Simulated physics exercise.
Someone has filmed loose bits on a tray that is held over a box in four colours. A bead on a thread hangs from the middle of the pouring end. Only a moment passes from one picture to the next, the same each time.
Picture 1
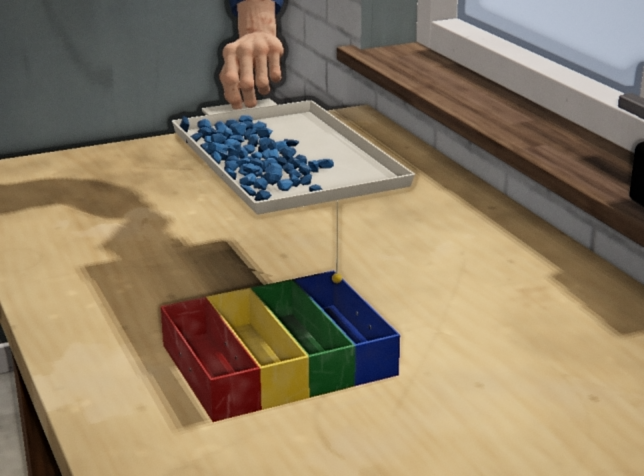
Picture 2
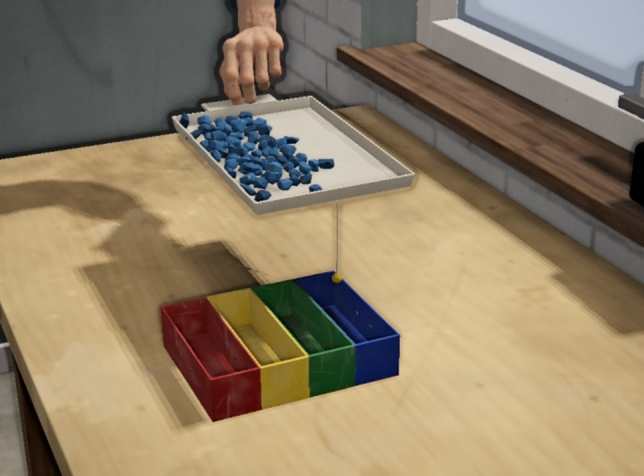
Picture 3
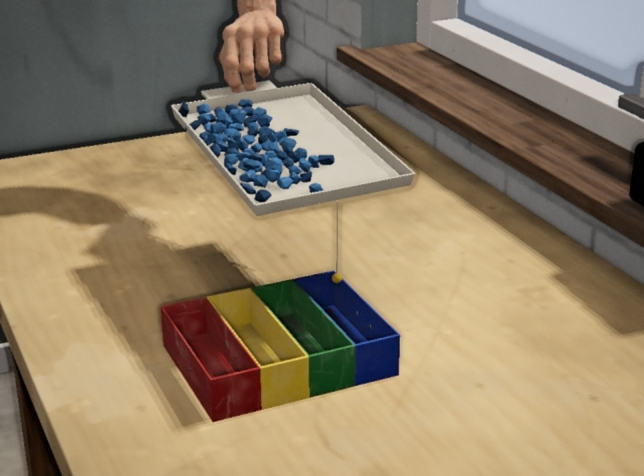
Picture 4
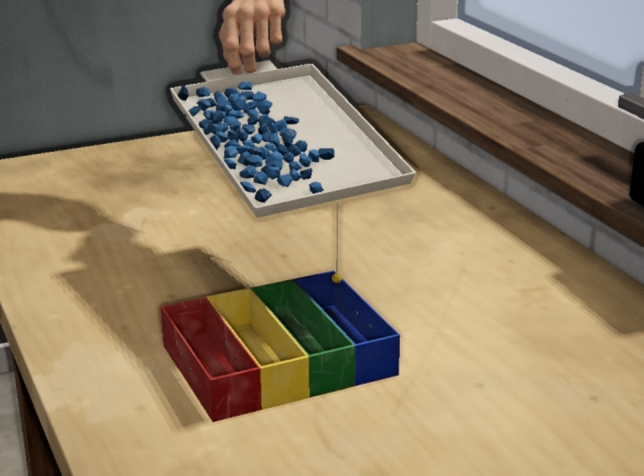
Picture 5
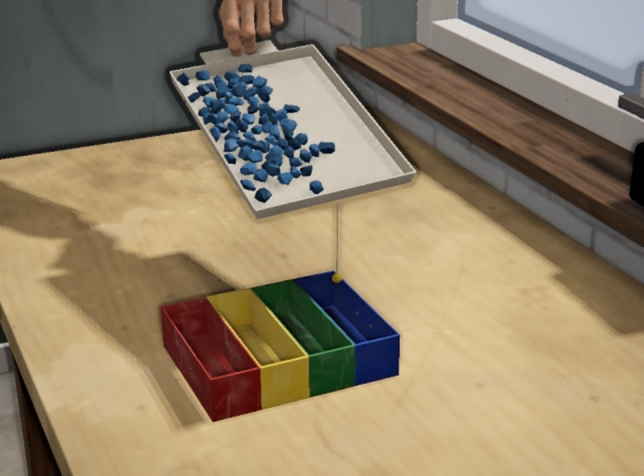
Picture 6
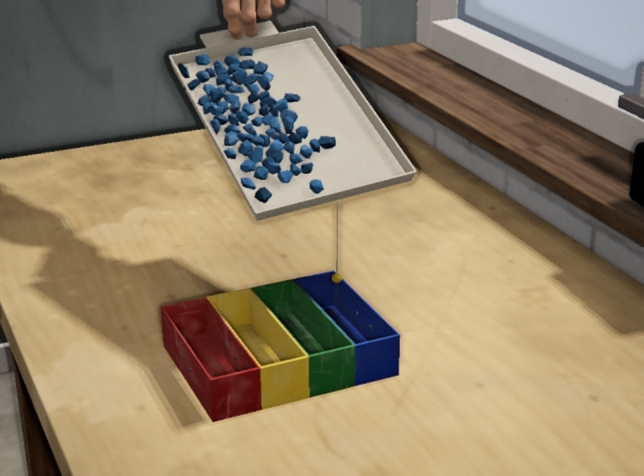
Above a wooden table, a hand holds a pale tray of small blue stones over a box with red, yellow, green and blue compartments, then steadily raises the tray's back end, tilting it toward its lower left corner.
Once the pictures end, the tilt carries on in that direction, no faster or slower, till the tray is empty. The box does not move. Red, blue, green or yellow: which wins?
The green one ends fullest.
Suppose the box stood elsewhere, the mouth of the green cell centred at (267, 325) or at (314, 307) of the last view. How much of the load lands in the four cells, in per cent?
In turn 80 and 90 in a hundred.
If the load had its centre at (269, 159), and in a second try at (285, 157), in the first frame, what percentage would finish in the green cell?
In turn 30 and 30 in a hundred.
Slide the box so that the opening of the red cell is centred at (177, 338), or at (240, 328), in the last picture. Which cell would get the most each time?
One: The cell in green. Two: The cell in yellow.
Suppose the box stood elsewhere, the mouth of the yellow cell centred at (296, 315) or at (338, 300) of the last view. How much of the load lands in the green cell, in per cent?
The first gives 10 %, the second 0 %.
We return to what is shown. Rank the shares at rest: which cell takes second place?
Next in line is that yellow cell.
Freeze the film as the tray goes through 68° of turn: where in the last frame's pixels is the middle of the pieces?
Around (284, 183).
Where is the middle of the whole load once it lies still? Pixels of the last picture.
Around (305, 358).
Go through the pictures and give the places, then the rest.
The first picture shows corners of the pouring end (257, 201) and (411, 174), level; middle of the load (256, 156), aquarium stones; bead on its thread (337, 278); red cell (236, 391); yellow cell (285, 379); green cell (332, 367); blue cell (377, 356).
The second picture shows corners of the pouring end (257, 202) and (411, 173), level; middle of the load (256, 154).
The third picture shows corners of the pouring end (257, 203) and (411, 173), tipped barely, lowest at the left corner; middle of the load (256, 148).
The fourth picture shows corners of the pouring end (257, 205) and (412, 172), tipped a little, lowest at the left corner; middle of the load (256, 139).
The fifth picture shows corners of the pouring end (258, 208) and (412, 171), tipped clearly, lowest at the left corner; middle of the load (256, 130).
The sixth picture shows corners of the pouring end (258, 210) and (413, 170), tipped clearly, lowest at the left corner; middle of the load (257, 121); red cell (236, 391); yellow cell (285, 379); green cell (332, 367); blue cell (377, 356).
Just after the last frame, tray tipped steeply; the larger part on the tray; just a few in the green cell; about a tenth falling or outside the box.
A moment on, tray tipped past a quarter turn; about a tenth on the tray; roughly a third in the green cell; roughly a quarter in the yellow cell; about a tenth in the blue cell; just a few in the red cell; about a tenth falling or outside the box.
Further on, tray tipped past a quarter turn; roughly half in the green cell; roughly a quarter in the yellow cell; about a tenth in the blue cell; just a few in the red cell; just a few falling or outside the box.
When it is over, tray tipped past a quarter turn; roughly half in the green cell; roughly a quarter in the yellow cell; about a tenth in the blue cell; just a few in the red cell; just a few outside the box.
